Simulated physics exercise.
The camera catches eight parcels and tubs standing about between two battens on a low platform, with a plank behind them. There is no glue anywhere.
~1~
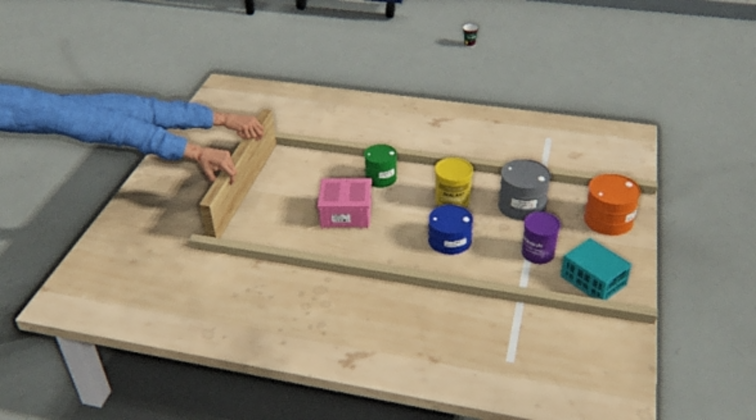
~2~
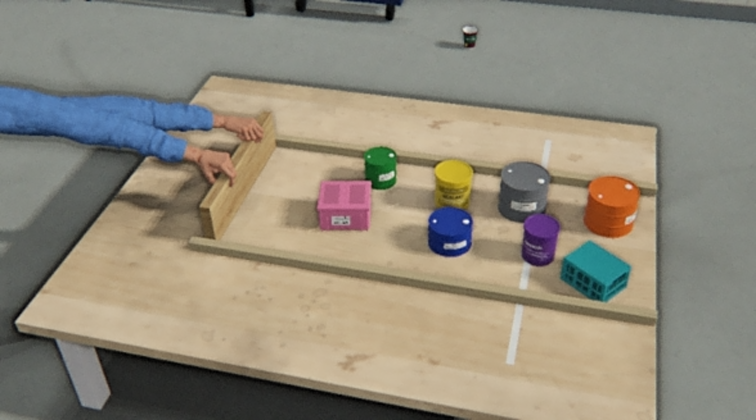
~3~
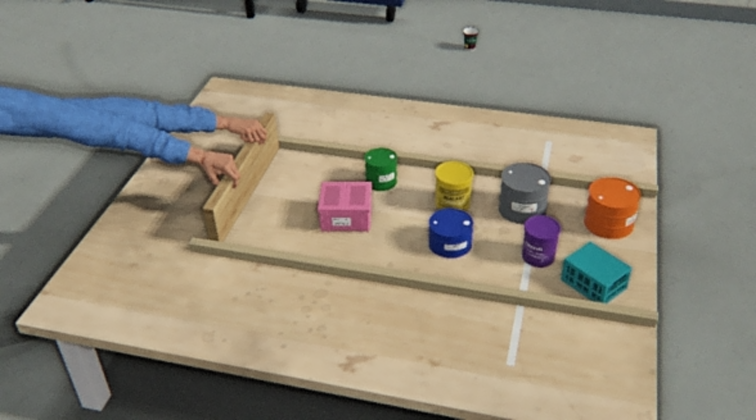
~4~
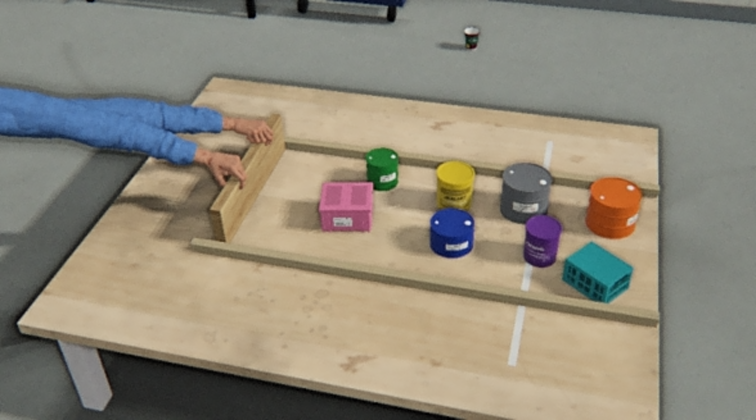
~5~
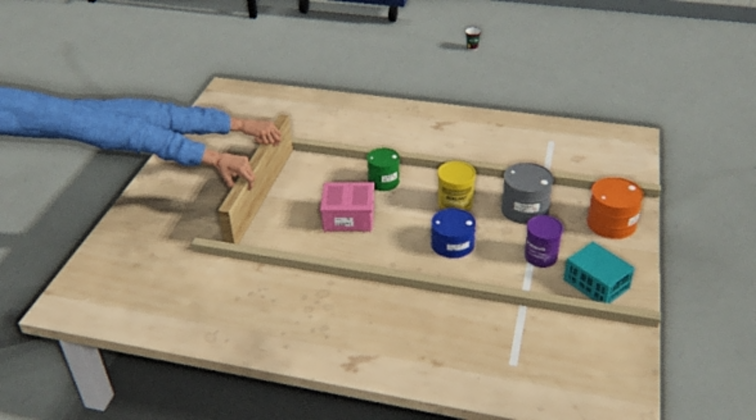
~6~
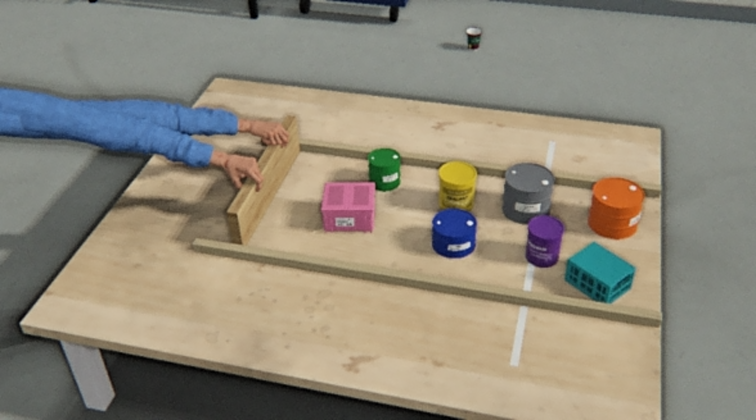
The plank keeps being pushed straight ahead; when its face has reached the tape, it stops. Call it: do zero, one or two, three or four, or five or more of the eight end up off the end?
Zero end up off it.
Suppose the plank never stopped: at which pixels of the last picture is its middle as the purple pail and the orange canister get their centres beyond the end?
Middle approx. at (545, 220), then approx. at (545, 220).
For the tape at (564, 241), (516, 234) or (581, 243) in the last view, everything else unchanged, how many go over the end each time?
Tallies in the order asked: 3, 0, 3.
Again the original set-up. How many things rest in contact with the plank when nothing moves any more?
Contact count: 3.
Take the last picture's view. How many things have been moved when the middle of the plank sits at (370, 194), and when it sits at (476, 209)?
2, then 7.
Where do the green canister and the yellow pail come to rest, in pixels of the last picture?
Final positions - green canister around (560, 191), yellow pail around (559, 211).
Soon after, none off yet; orange canister at rest near (616, 208); turquoise crate at rest near (600, 274); purple pail at rest near (544, 242).
After that, none off yet; orange canister at rest near (616, 208); turquoise crate at rest near (600, 274); purple pail displaced a little near (555, 244).
In the end, the number that fall off is zero.
